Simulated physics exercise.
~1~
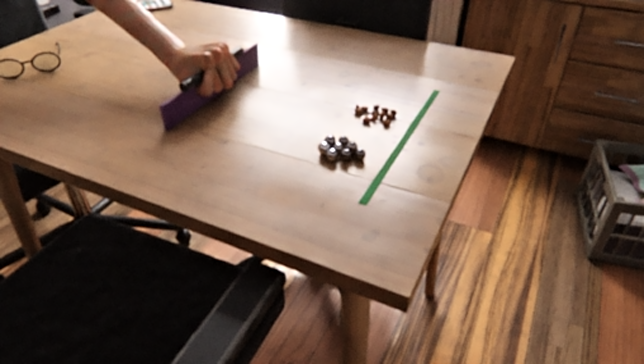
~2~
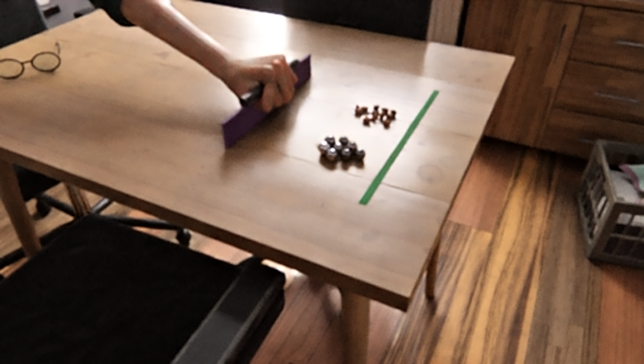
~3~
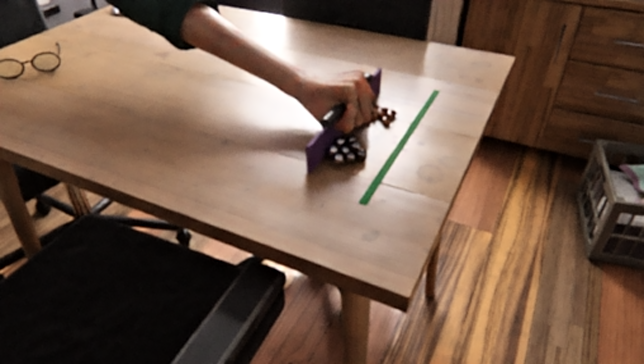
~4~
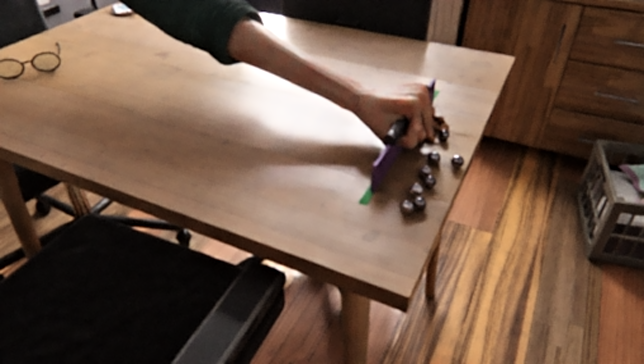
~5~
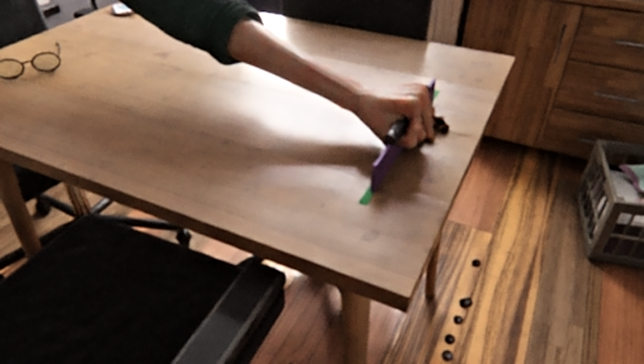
On a wooden table, a hand pushing a purple scraper right to green tape, dark balls rolling off onto the floor.
